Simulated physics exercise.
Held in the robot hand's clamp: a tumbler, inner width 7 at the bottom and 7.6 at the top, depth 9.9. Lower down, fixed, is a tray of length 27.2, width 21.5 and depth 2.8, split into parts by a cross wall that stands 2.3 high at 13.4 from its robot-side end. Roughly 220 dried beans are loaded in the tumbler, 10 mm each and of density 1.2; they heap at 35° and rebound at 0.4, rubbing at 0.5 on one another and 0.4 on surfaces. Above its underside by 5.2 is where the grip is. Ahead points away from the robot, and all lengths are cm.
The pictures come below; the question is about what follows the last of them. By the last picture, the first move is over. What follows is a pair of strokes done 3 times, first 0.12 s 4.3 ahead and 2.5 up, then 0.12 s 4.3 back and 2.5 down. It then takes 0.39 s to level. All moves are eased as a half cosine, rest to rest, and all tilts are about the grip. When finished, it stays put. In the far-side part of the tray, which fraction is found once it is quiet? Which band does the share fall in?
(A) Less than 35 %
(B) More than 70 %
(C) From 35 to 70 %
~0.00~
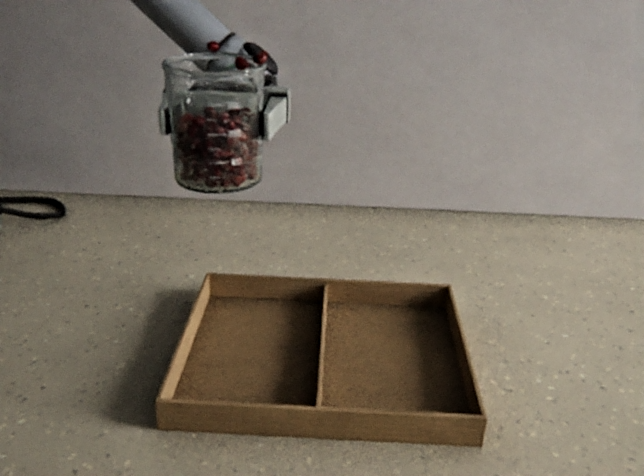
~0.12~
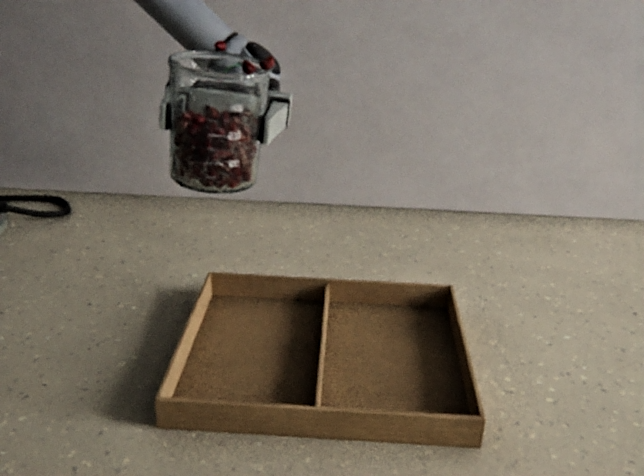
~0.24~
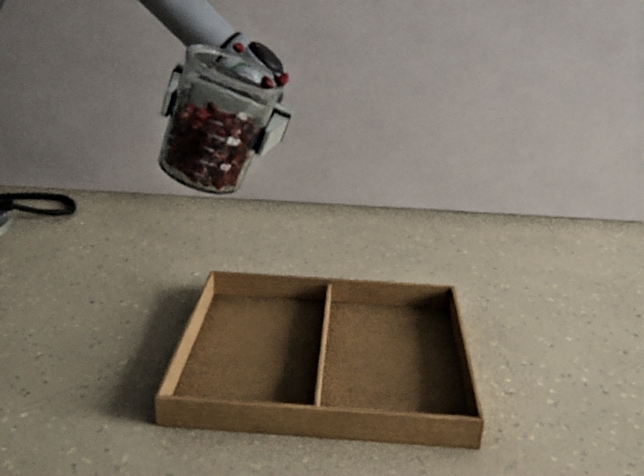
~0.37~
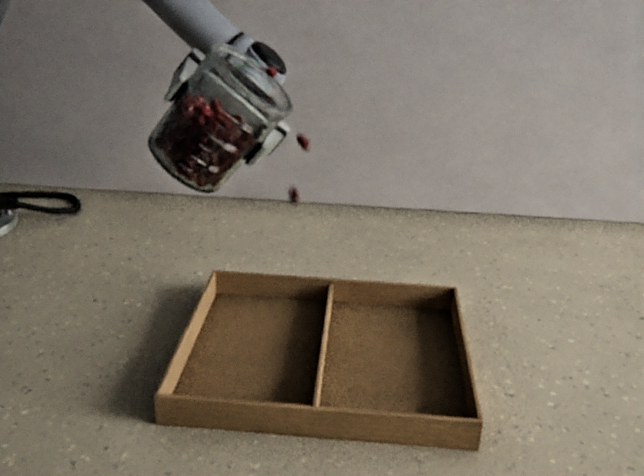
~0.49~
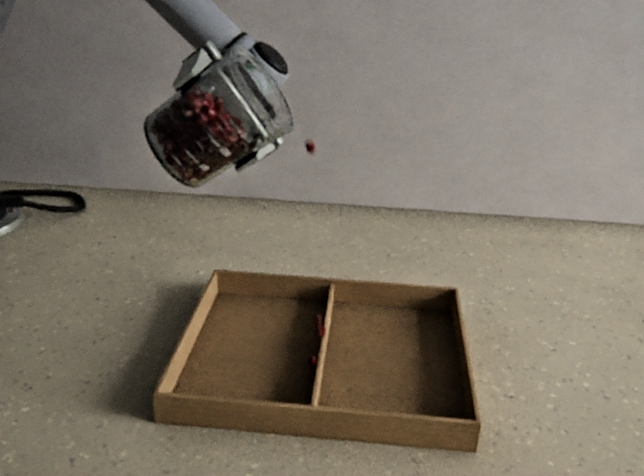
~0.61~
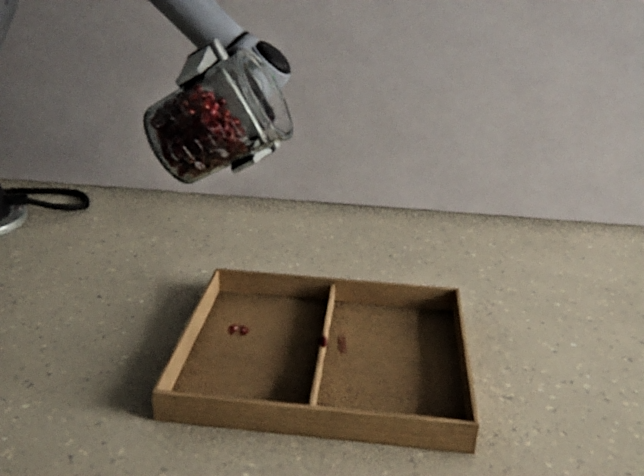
The answer is A.
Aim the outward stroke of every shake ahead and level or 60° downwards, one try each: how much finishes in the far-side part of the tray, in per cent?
Try one gives about 5 in a hundred, try two about 0 in a hundred.
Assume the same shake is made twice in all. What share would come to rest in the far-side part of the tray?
It would then be around 20 per cent.
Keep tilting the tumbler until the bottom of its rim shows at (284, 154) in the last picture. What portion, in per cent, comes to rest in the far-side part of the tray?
That comes to some 60 percent.
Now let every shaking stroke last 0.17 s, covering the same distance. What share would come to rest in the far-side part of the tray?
That gives about 5 percent.
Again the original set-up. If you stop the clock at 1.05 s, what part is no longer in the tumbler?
I'd say some 20 percent.
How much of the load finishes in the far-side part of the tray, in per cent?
Close to 25 in a hundred.
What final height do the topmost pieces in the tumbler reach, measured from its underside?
I'd put it at close to 6.0 centimetres.
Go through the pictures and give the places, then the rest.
In the first picture, tumbler middle at (217, 124), level; upper third of the load around (218, 125), from x 180 to 260, top at y 45; 223 in the tumbler.
In the second picture, tumbler middle at (217, 124), tilted 6° forward; upper third of the load around (218, 125), from x 180 to 270, top at y 45.
In the third picture, tumbler middle at (217, 123), tilted 20° forward; upper third of the load around (209, 122), from x 170 to 285, top at y 50; 222 in the tumbler, 1 in flight or on a rim.
In the fourth picture, tumbler middle at (217, 122), tilted 39° forward; upper third of the load around (202, 119), from x 160 to 305, top at y 70; 220 in the tumbler, 3 in flight or on a rim.
In the fifth picture, tumbler middle at (217, 122), tilted 53° forward; upper third of the load around (198, 114), from x 155 to 320, top at y 90; 219 in the tumbler, 3 in the robot-side part, 1 in flight or on a rim.
In the sixth picture, tumbler middle at (217, 121), tilted 59° forward; upper third of the load around (198, 111), from x 155 to 340, top at y 90; 219 in the tumbler, 2 in the robot-side part, 2 in the far-side part.
After 1.05 s, tilted 59° forward, highest piece 27 above the table; 173 in the tumbler, 38 in the far-side part, 8 in the robot-side part, 4 in flight or on a rim.
After 1.50 s, tilted 36° forward, highest piece 26 above the table; 128 in the tumbler, 51 in the far-side part, 39 in the robot-side part, 2 on the table or floor, 3 in flight or on a rim.
After 1.92 s, level, highest piece 25 above the table; 128 in the tumbler, 51 in the far-side part, 41 in the robot-side part, 3 on the table or floor.
After 2.97 s, level, highest piece 25 above the table; 128 in the tumbler, 51 in the far-side part, 41 in the robot-side part, 3 on the table or floor.
At rest, 128 in the tumbler, 51 in the far-side part, 41 in the robot-side part, 3 on the table or floor. That is 23 % in the far-side part of the tray.
